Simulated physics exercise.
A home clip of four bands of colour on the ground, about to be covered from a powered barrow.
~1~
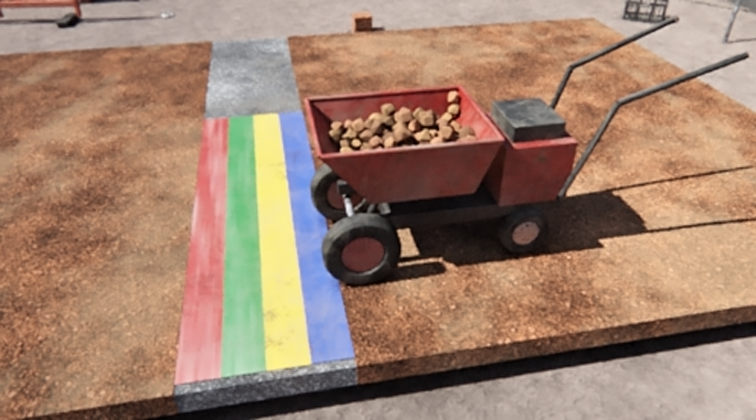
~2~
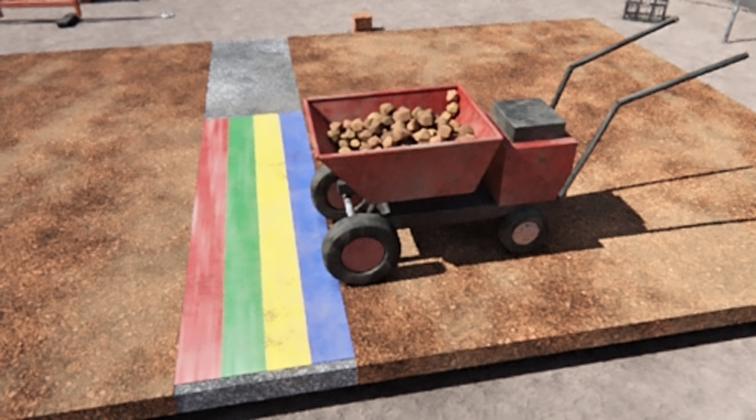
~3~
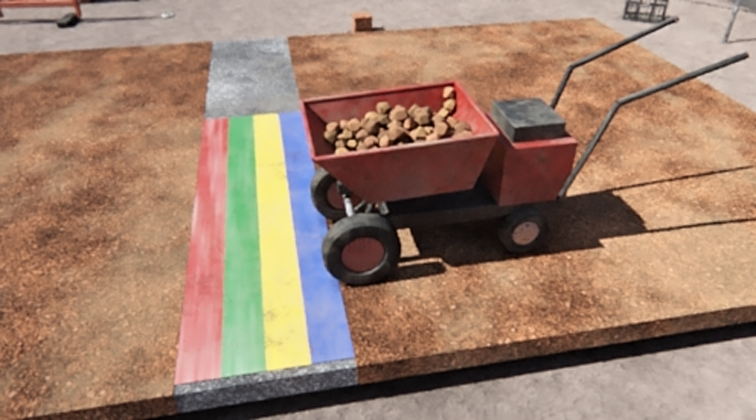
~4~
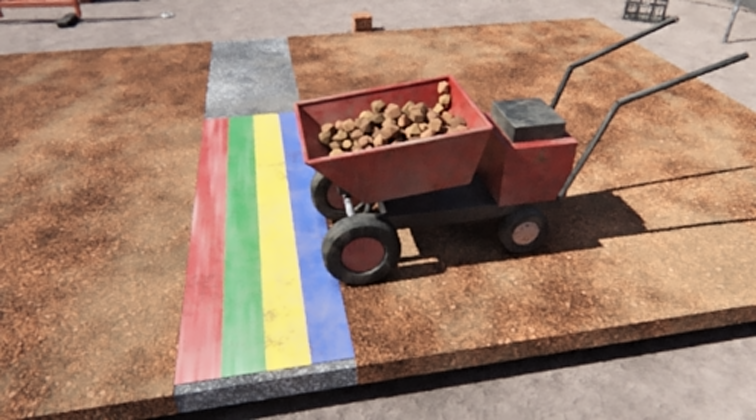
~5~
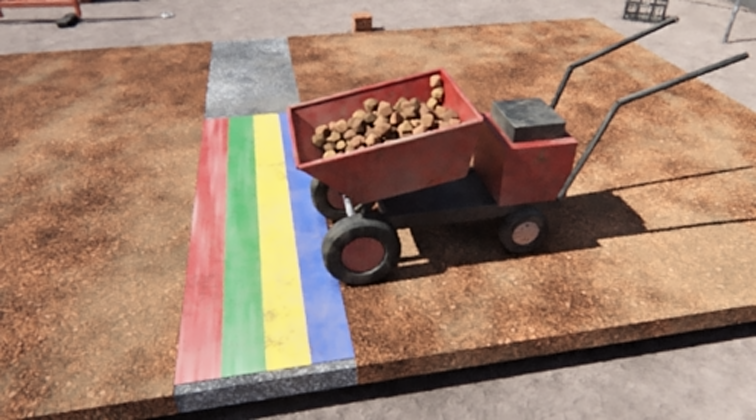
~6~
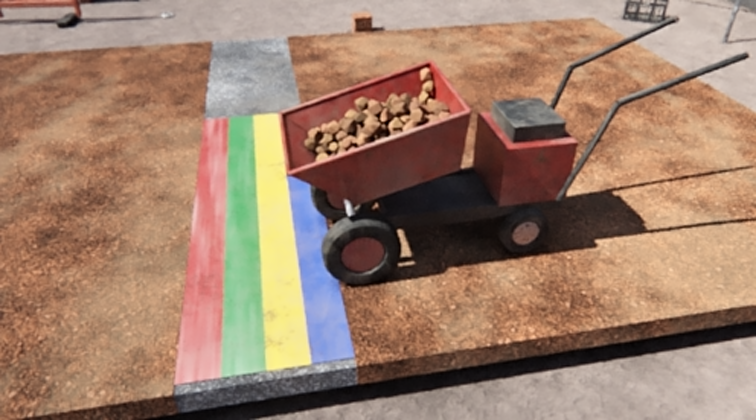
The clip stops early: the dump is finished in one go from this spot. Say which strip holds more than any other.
The heap favours the red strip.
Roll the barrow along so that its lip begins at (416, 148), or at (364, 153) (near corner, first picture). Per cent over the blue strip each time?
The first gives 30 %, the second 0 %.
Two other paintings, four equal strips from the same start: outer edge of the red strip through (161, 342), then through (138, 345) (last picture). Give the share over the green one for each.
Near 30 % and 40 %.
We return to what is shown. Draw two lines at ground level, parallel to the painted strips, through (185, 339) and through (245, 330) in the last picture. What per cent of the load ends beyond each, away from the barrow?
In turn 30 and 80 in a hundred.
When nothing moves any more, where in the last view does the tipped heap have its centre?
Near (202, 259).
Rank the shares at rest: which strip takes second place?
It is that green strip.
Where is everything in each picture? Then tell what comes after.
In the first frame, lip of the skip near (320, 158), level; top of the load near (415, 127), clay clods; blue strip near (325, 314); yellow strip near (285, 320); green strip near (243, 325); red strip near (201, 331).
In the second frame, lip of the skip near (319, 158), level; top of the load near (414, 126).
In the third frame, lip of the skip near (314, 160), tipped barely; top of the load near (410, 124).
In the fourth frame, lip of the skip near (307, 163), tipped a little; top of the load near (424, 130).
In the fifth frame, lip of the skip near (299, 168), tipped a little; top of the load near (416, 117).
In the sixth frame, lip of the skip near (289, 174), tipped clearly; top of the load near (422, 120); blue strip near (325, 314); yellow strip near (285, 320); green strip near (243, 325); red strip near (201, 331).
Shortly afterwards, skip tipped steeply; the whole lot in the skip.
Next, skip tipped steeply; all but a few in the skip; only a few over the green strip; only a few over the red strip; only a few off the paint.
Some moments later, skip tipped right over; near a quarter in the skip; near a quarter over the green strip; near a third over the red strip; near a quarter off the paint.
In the end, skip tipped right over; near a quarter in the skip; none at all over the blue strip; none at all over the yellow strip; near a quarter over the green strip; near a third over the red strip; near a quarter off the paint.
